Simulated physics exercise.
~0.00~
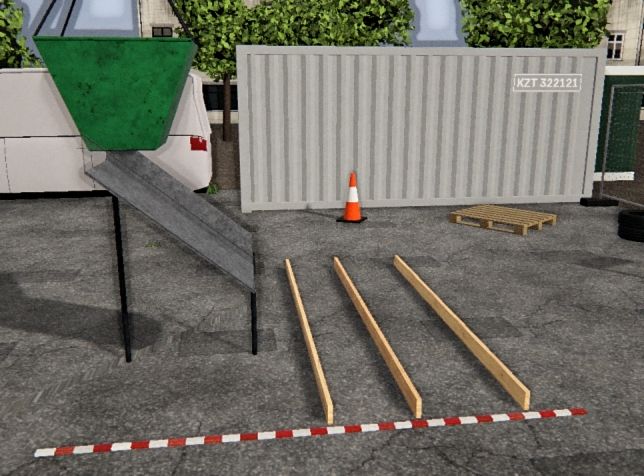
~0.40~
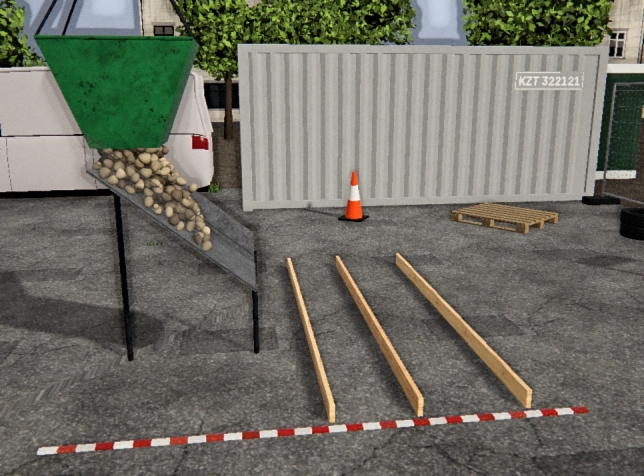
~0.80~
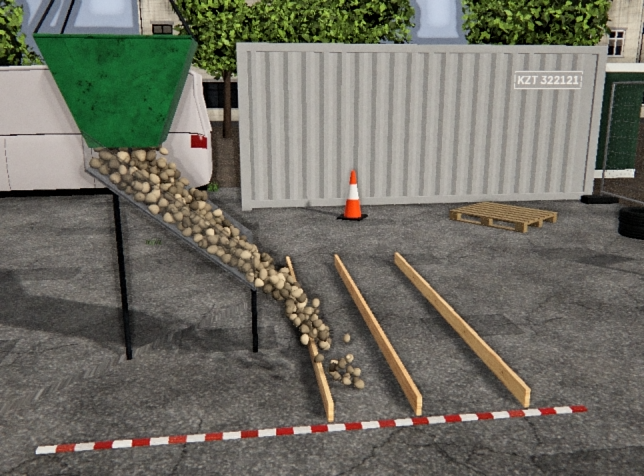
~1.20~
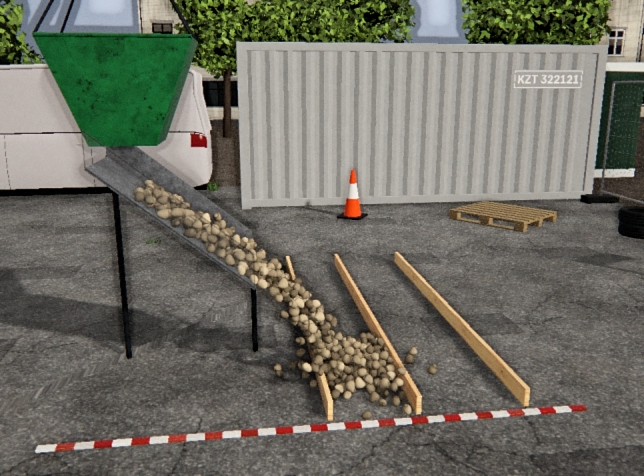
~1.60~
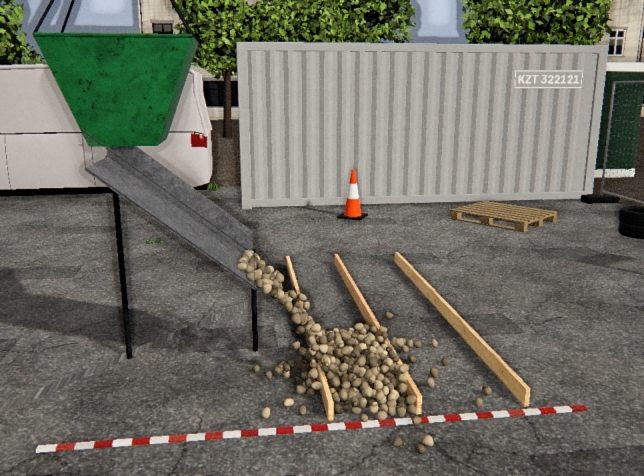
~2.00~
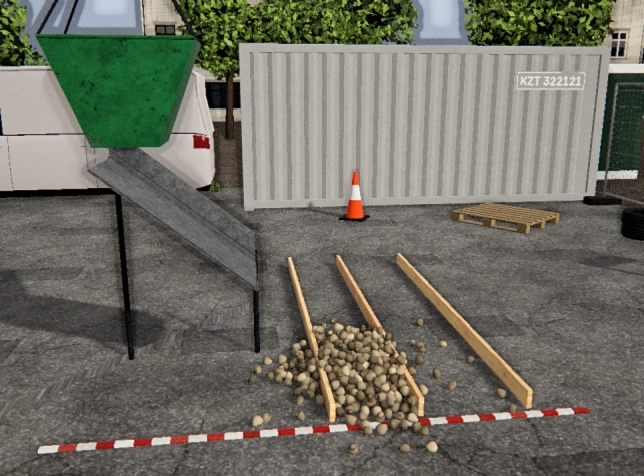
In a paved yard, seen from slightly above by a gently swaying camera, a green skip hangs at upper left over a sloping grey steel chute. A white vehicle, a pale container, an orange cone and a wooden pallet stand behind, while three wooden boards lie beyond a red-and-white striped line. Rounded, tan stones drop from the skip and slide down the chute to the right. They spill off its end over the left board, piling up between the boards as the chute empties. Most settle in the left bay, with a few scattered left, in the right bay and across the striped line.
